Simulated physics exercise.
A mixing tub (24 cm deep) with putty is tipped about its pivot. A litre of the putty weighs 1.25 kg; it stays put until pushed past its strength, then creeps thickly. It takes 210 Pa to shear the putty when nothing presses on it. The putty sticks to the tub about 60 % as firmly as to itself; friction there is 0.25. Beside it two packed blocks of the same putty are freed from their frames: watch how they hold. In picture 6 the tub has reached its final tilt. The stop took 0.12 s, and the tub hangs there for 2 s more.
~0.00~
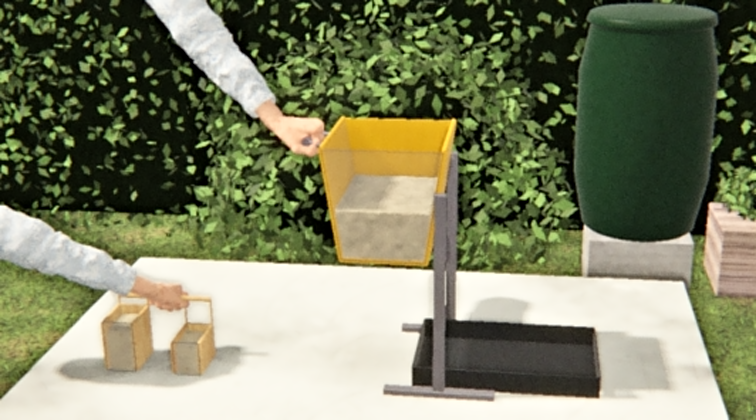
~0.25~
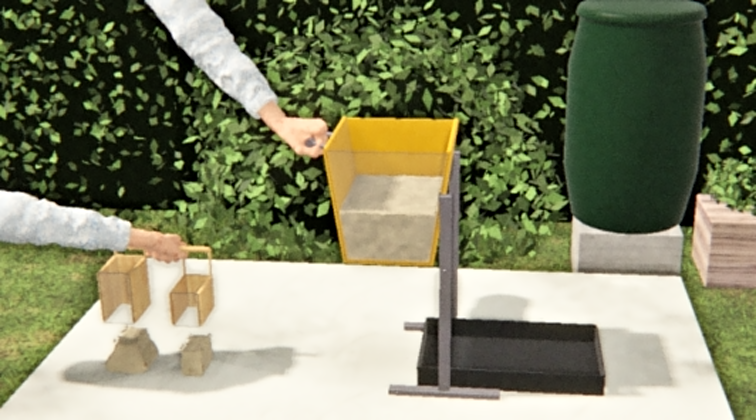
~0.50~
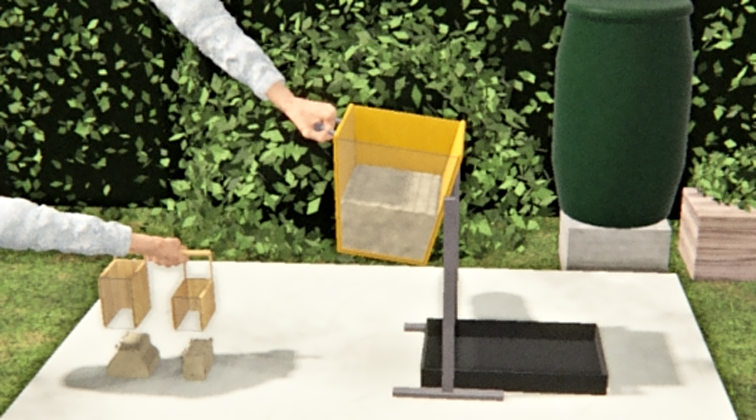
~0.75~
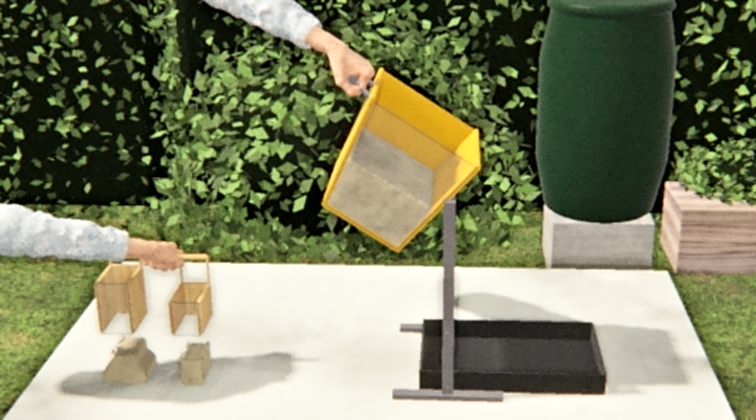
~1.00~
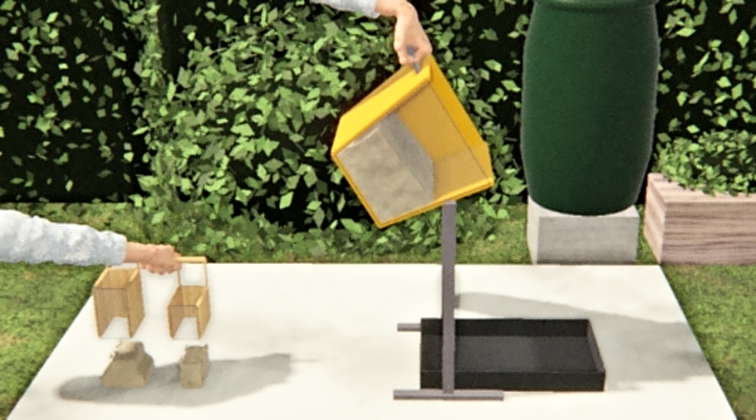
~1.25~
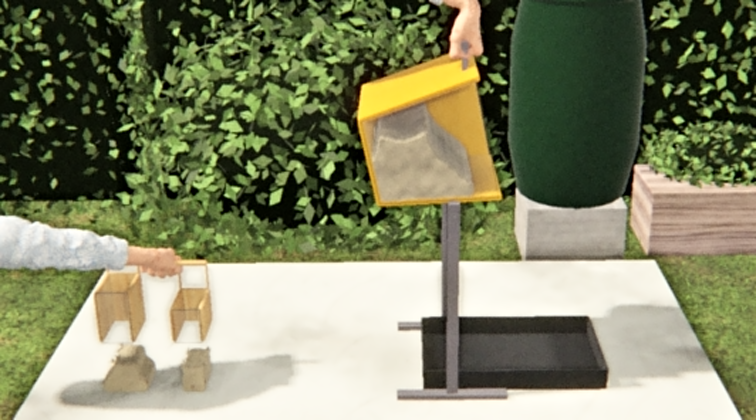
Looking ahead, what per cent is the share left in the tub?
Expect roughly 94 %.
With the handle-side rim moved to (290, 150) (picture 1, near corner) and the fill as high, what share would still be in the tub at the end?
It would be near 65 %.
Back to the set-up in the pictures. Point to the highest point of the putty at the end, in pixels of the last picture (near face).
At about (406, 156).
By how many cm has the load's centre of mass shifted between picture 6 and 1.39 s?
About 3 cm.
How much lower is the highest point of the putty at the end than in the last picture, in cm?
Some 4 cm.
After 1.39 s, the tub is at 79 degrees and holds 100 %.
After 1.56 s, the tub is at 79 degrees and holds 98 %.
After 1.73 s, the tub is at 79 degrees and holds 97 %.
After 1.90 s, the tub is at 79 degrees and holds 97 %.
After 3.25 s, the tub is at 79 degrees and holds 94 %.
